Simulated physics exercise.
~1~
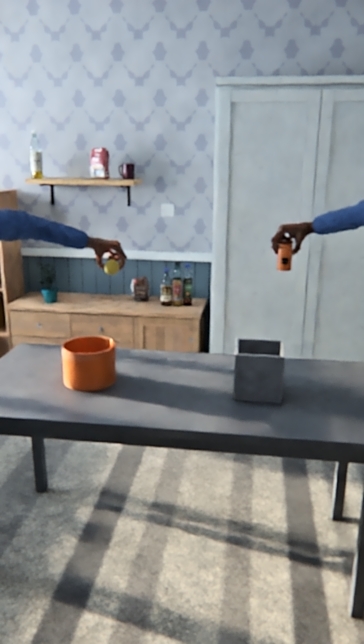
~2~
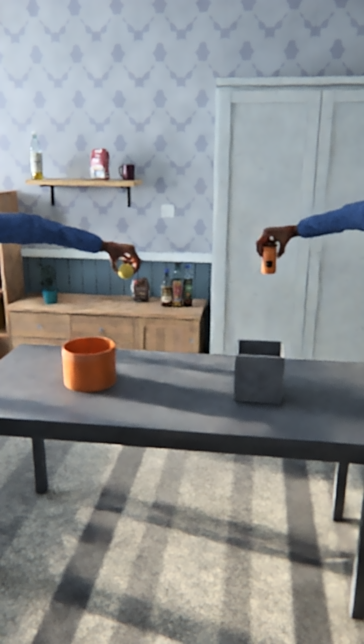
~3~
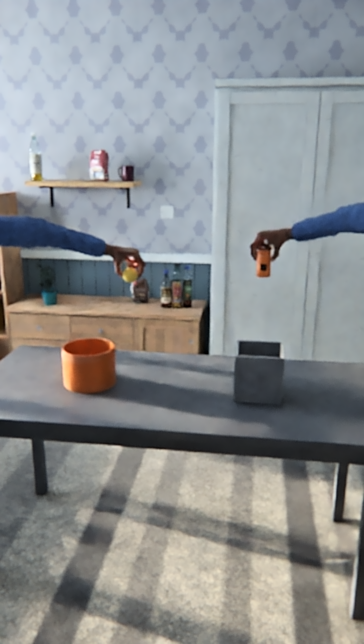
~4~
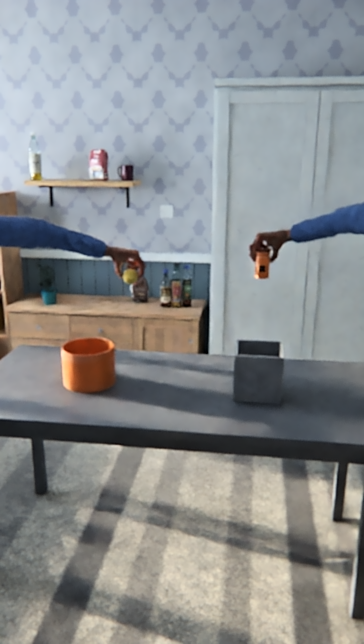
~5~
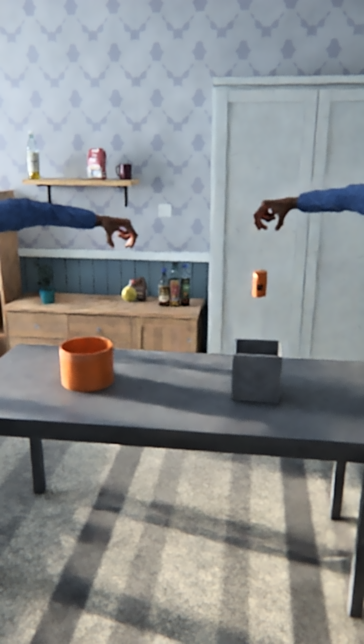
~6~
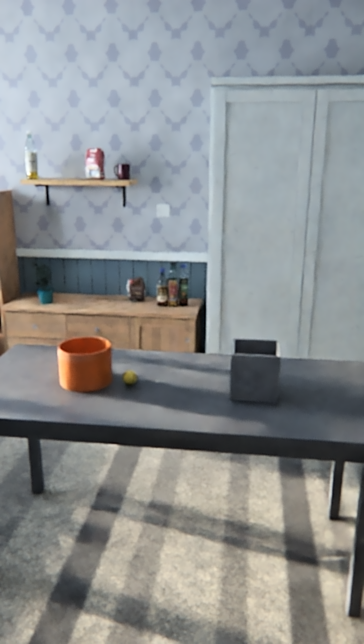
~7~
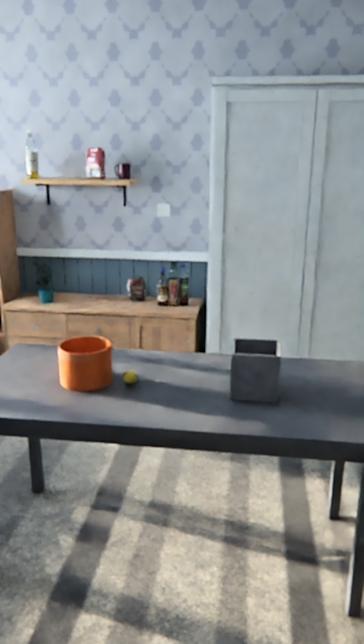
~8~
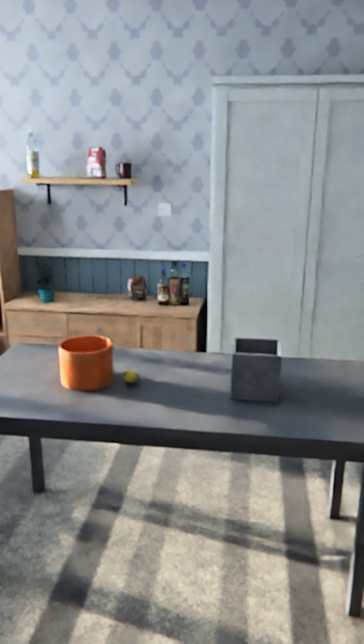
The clip opens on a dark table holding a round orange bin on the left and a square dark crate on the right, with an arm reaching in from each side. The left hand holds a yellow lemon and the right hand holds an orange shaker, both above the table. The hands shift slightly inward, carrying the objects toward the middle, then pause. Both hands let go and draw back, and the objects fall. The shaker drops into the crate and out of sight, while the lemon misses the bin and rests on the table just to its right.
